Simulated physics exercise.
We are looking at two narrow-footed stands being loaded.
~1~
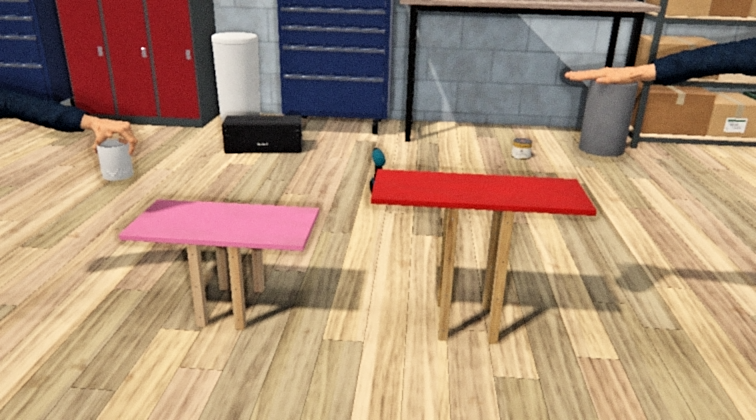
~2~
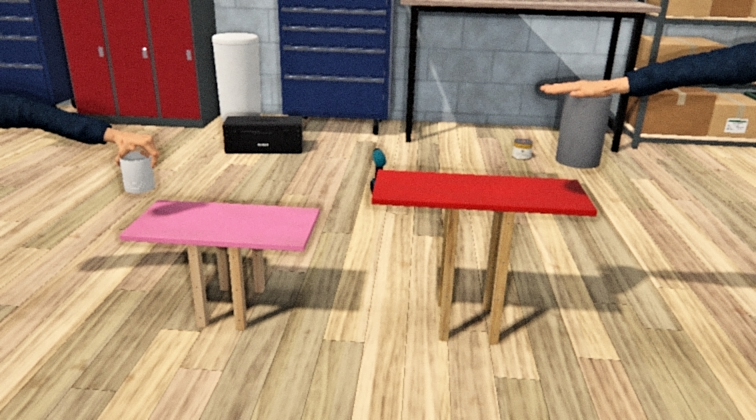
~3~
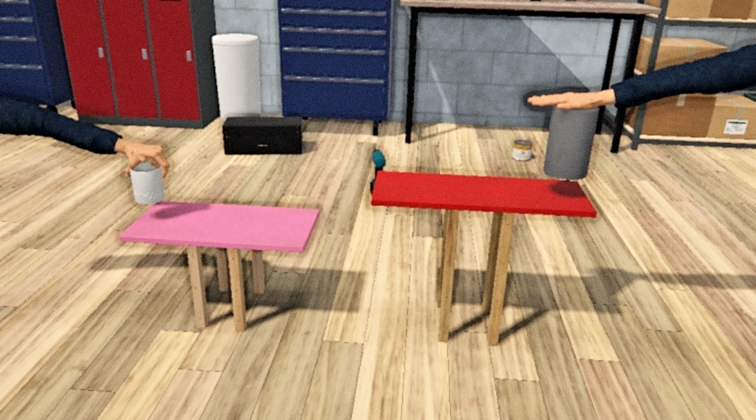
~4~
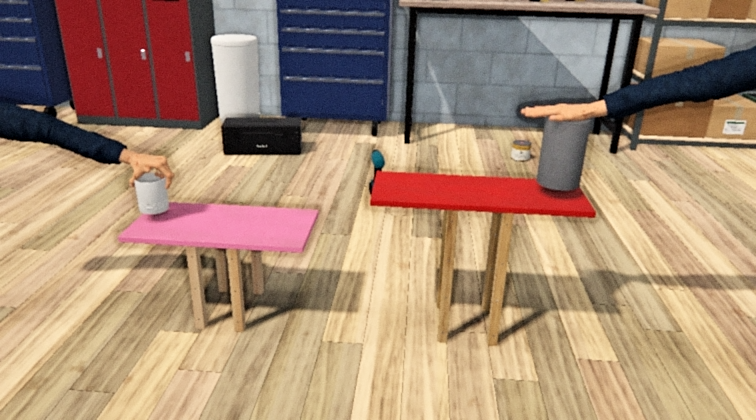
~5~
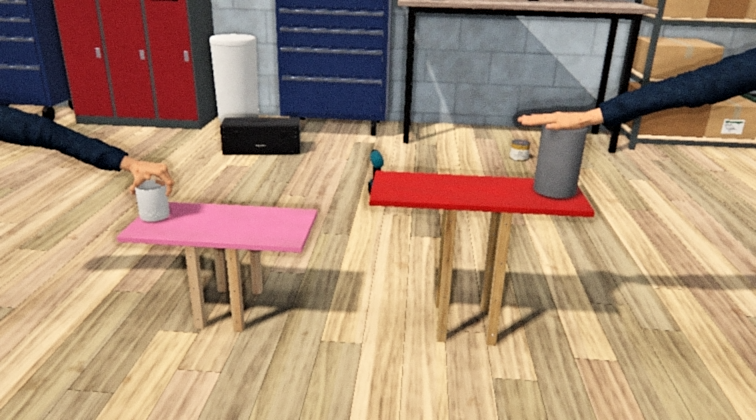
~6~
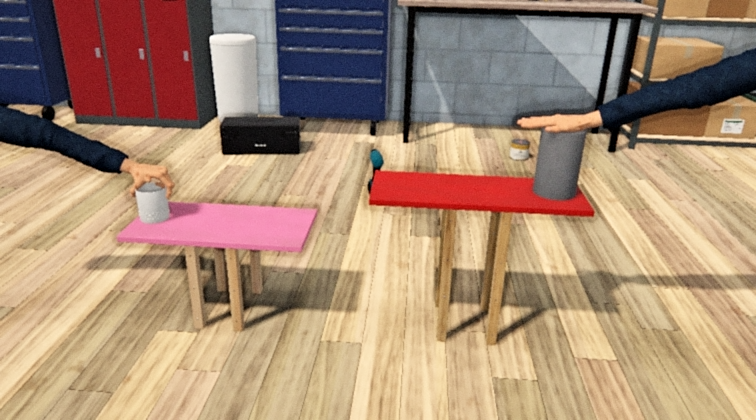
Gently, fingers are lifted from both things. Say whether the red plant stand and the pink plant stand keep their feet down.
Outcome: The red plant stand stays up. The pink plant stand stays up.
Then, 0.22 s on from there, red plant stand at rest near (477, 192); pink plant stand at rest near (223, 225).
In the end, the red plant stand stays flat on its feet, near (477, 192); the pink plant stand stays flat on its feet, near (223, 225).
